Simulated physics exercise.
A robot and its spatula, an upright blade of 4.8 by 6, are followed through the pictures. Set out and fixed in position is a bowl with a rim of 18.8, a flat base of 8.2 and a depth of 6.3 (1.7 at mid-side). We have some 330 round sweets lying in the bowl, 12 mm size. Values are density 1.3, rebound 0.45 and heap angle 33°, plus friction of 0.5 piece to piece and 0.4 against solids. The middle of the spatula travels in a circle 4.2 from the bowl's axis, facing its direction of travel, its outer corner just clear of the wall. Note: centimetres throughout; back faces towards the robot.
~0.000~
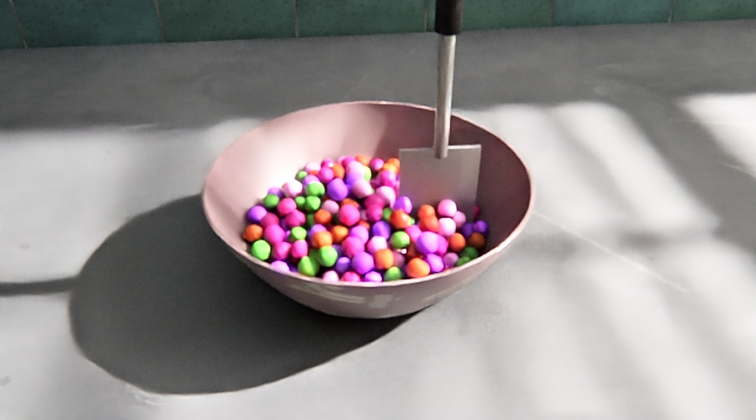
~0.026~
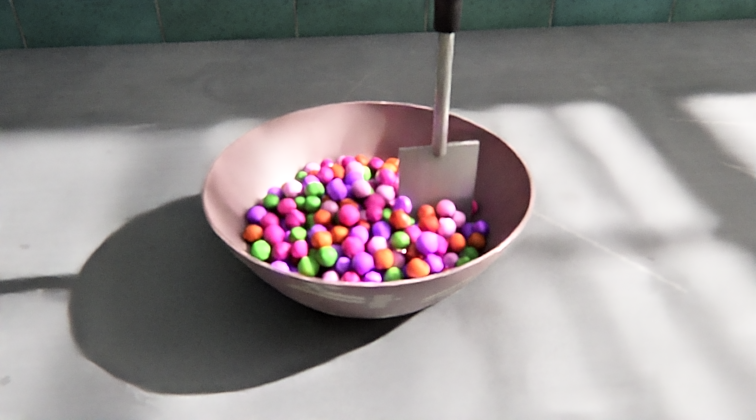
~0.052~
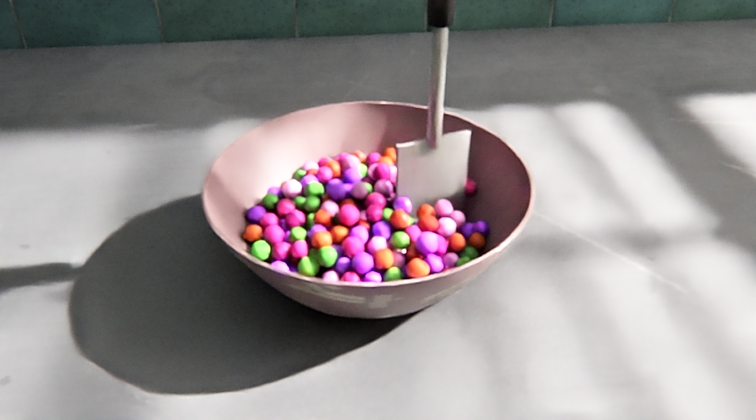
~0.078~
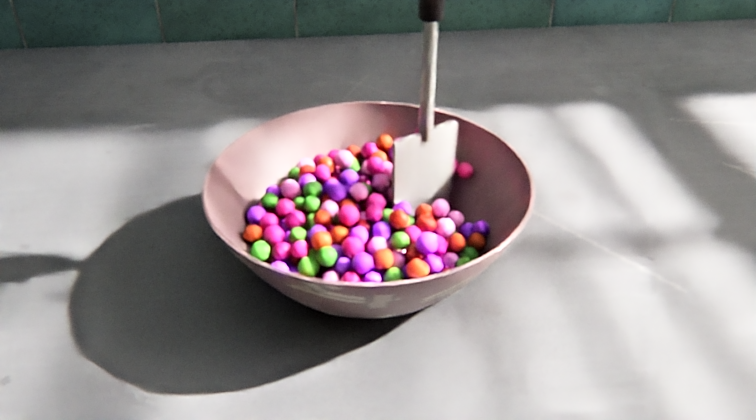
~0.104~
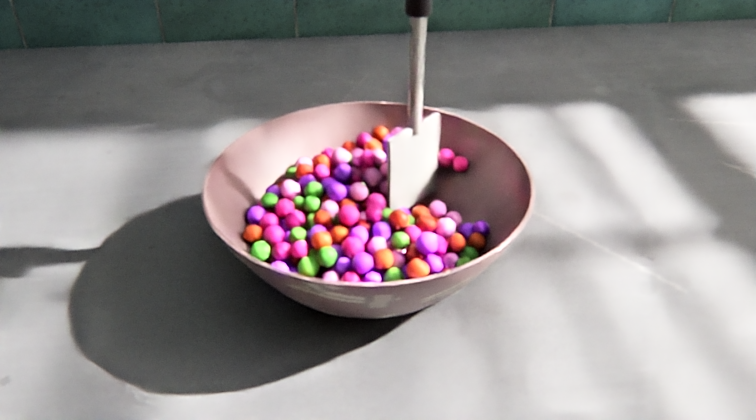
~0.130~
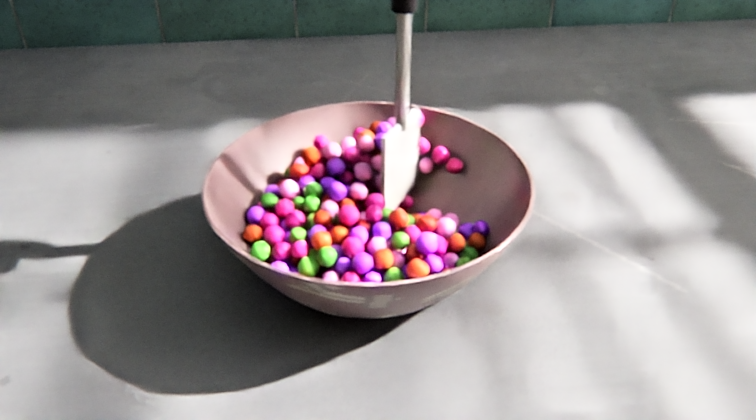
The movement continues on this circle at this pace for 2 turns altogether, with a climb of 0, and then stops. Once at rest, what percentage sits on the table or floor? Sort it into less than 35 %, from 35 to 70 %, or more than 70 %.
It goes in less than 35 %.
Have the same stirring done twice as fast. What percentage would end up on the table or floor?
In that case, close to 55 in a hundred.
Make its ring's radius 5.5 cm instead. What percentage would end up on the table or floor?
It would come to about 15 per cent.
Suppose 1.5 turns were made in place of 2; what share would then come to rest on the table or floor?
I'd expect some 20 per cent.
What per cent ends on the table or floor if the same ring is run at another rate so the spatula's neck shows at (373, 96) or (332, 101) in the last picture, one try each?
First try: Around 40 %; second try: Around 60 %.
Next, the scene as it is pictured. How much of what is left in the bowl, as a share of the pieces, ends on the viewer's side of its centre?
35 %.
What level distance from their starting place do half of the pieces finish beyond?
10 centimetres.
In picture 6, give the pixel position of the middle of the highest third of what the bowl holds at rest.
The centre sits around (432, 172) in the last picture.
After 0.65 s, 317° round, highest piece 9 above the table; 306 in the bowl, 16 on the table or floor, 6 in flight or on the tool.
After 1.17 s, 219° round, highest piece 8 above the table; 269 in the bowl, 54 on the table or floor, 5 in flight or on the tool.
After 1.63 s, 0° round, highest piece 7 above the table; 253 in the bowl, 75 on the table or floor.
After 2.33 s, 0° round, highest piece 6 above the table; 253 in the bowl, 75 on the table or floor.
In the end, 253 in the bowl, 75 on the table or floor. That is 23 % on the table or floor.
